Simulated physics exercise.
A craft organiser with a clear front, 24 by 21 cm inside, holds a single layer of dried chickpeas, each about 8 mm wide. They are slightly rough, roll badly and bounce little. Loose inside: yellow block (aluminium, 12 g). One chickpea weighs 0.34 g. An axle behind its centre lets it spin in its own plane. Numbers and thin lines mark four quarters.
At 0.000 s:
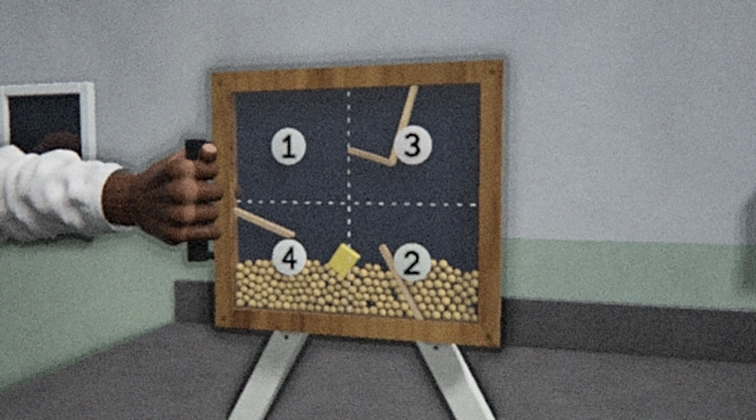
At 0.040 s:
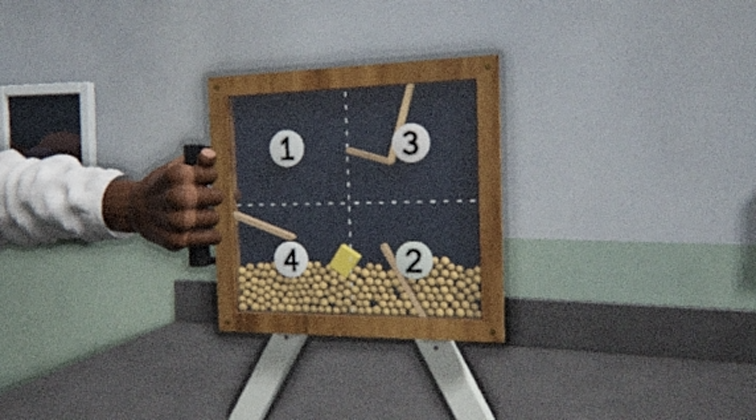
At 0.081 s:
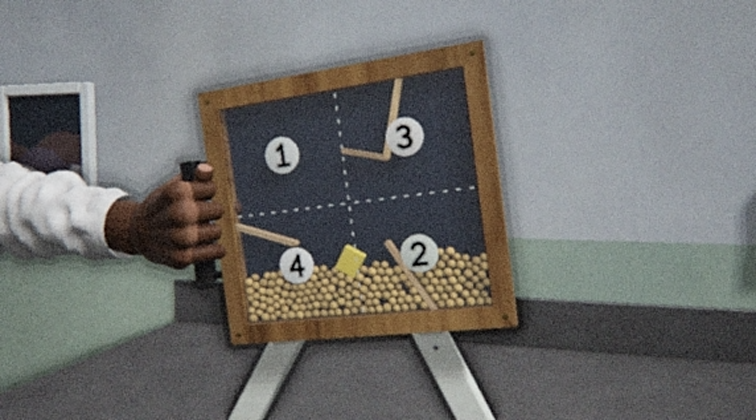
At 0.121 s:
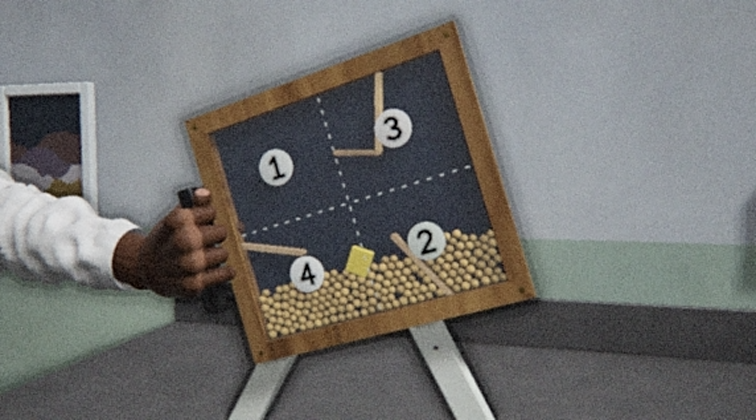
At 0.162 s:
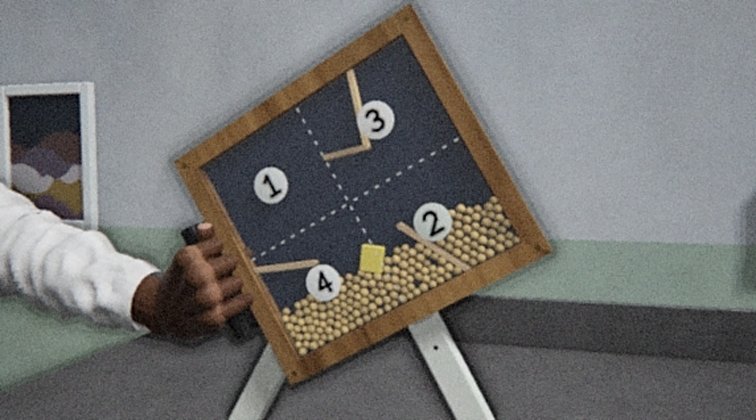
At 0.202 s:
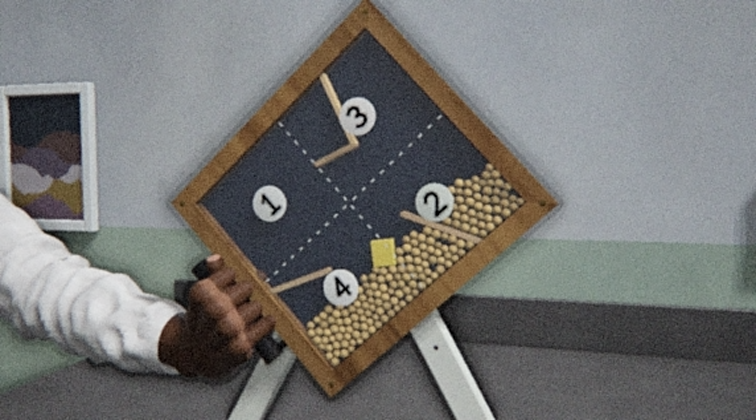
A hand turns a framed case of beads anticlockwise, and the beads slope up toward the right.
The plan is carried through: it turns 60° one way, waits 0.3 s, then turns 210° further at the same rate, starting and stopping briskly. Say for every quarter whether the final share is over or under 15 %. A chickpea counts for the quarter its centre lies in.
No. 1: Under, no. 2: Over, no. 3: Over, no. 4: Under 15 %.
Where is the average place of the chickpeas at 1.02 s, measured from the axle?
About 4 cm right and 2 cm above.
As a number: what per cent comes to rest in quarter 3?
About 55 per cent.
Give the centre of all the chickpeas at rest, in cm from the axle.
Some 1 cm right and 7 cm below.
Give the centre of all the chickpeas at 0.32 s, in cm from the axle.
Some 7 cm right and 4 cm below.
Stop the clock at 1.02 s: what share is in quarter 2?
About 20 per cent.
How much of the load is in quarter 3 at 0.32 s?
About 0 per cent.
After 0.32 s, it stands 60° anticlockwise; the chickpeas' middle is 7 cm right of and 4 cm below the centre; no. 2, 50 %, no. 4, 50 %.
After 1.02 s, it stands 166° anticlockwise; the chickpeas' middle is 4 cm right of and 2 cm above the centre; no. 1, 15 %, no. 2, 20 %, no. 3, 15 %, no. 4, 55 %.
After 1.41 s, it has come round 270° anticlockwise; the chickpeas' middle is in line with and 5 cm below the centre; no. 1, 5 %, no. 2, 30 %, no. 3, 50 %, no. 4, 15 %.
Settled by 2.4 s, it has come round 270° anticlockwise; no. 1, 0 %, no. 2, 40 %, no. 3, 55 %, no. 4, 5 %.
